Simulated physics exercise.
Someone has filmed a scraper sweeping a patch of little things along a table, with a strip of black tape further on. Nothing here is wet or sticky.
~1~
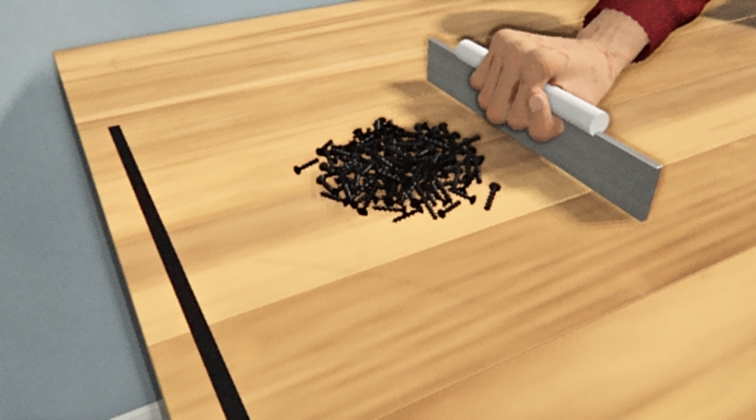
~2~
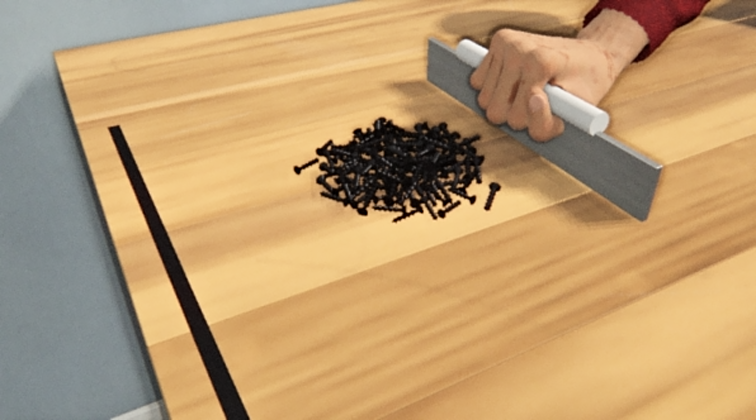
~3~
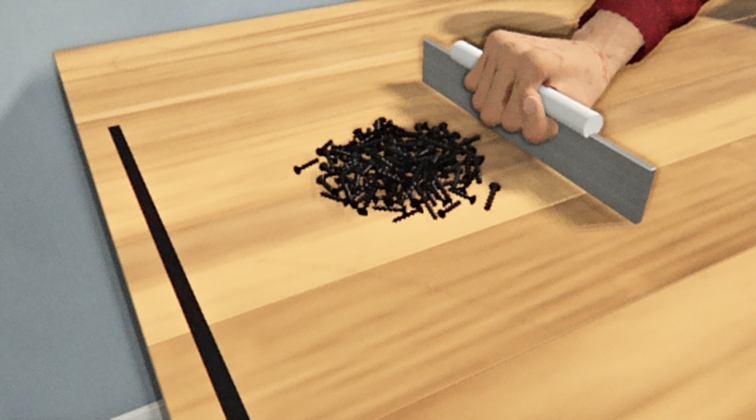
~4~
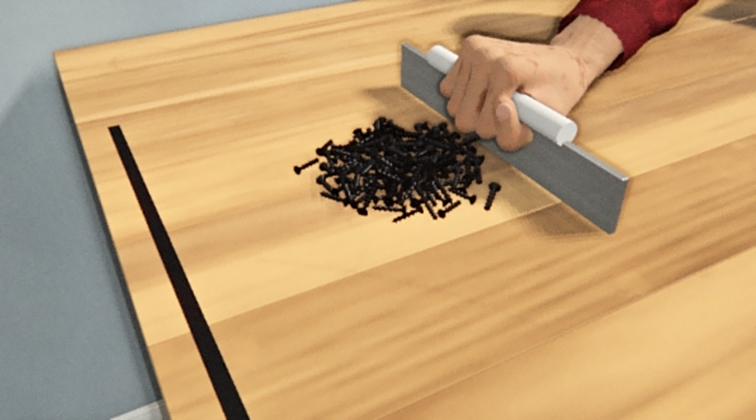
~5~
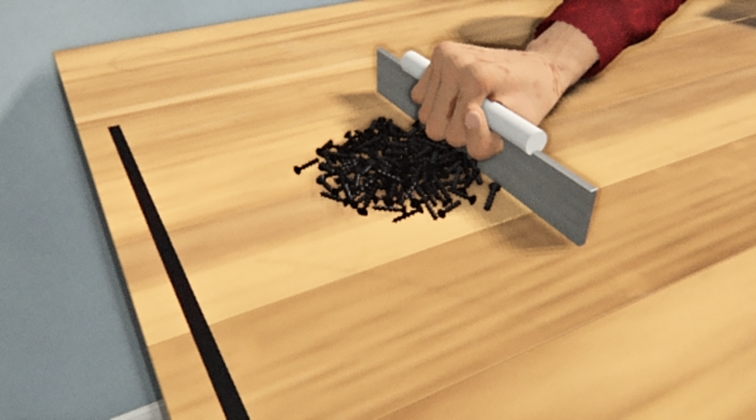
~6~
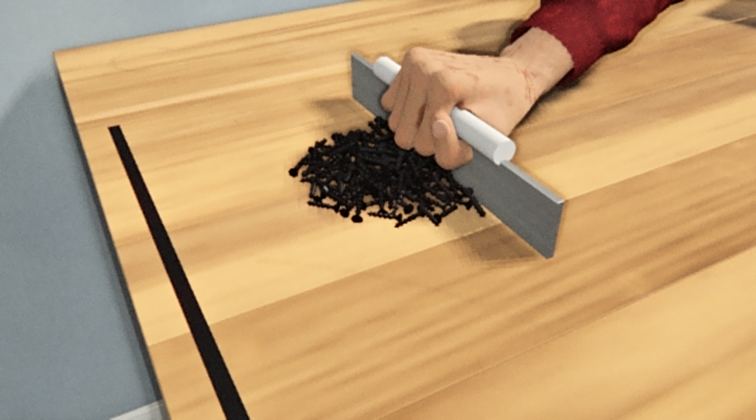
A hand in a red sleeve held a scraper still beside a heap of black screws on a wooden table, then slid it left into them, pushing the heap slightly toward a black tape strip.
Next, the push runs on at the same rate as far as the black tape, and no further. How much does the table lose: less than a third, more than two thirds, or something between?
The part that falls is over two thirds.
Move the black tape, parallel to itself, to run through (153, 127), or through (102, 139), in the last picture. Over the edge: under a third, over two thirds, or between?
The first try: Between a third and two thirds. The second: Over two thirds.
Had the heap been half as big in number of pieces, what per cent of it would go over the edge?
Close to 70 per cent.
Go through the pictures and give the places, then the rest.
The first frame shows scraper at (630, 179), at rest; black tape at (117, 135), about two fingers from the edge; edge at (117, 253); the heap at (405, 167), black screws.
The second frame shows scraper at (630, 179), at rest.
The third frame shows scraper at (624, 182); the heap at (405, 167).
The fourth frame shows scraper at (598, 191).
The fifth frame shows scraper at (567, 202); the heap at (404, 168), a small part pushed along.
The sixth frame shows scraper at (535, 213); black tape at (117, 135); edge at (117, 253); the heap at (382, 173), nearly all pushed along.
Soon after the last picture, scraper still moving, near (296, 147); heap all on the table, its front near (169, 225).
A little later, scraper stopped at the black tape; heap about two thirds over the edge.
Later still, scraper stopped at the black tape; heap most over the edge.
At rest, scraper stopped at the black tape; heap most over the edge.
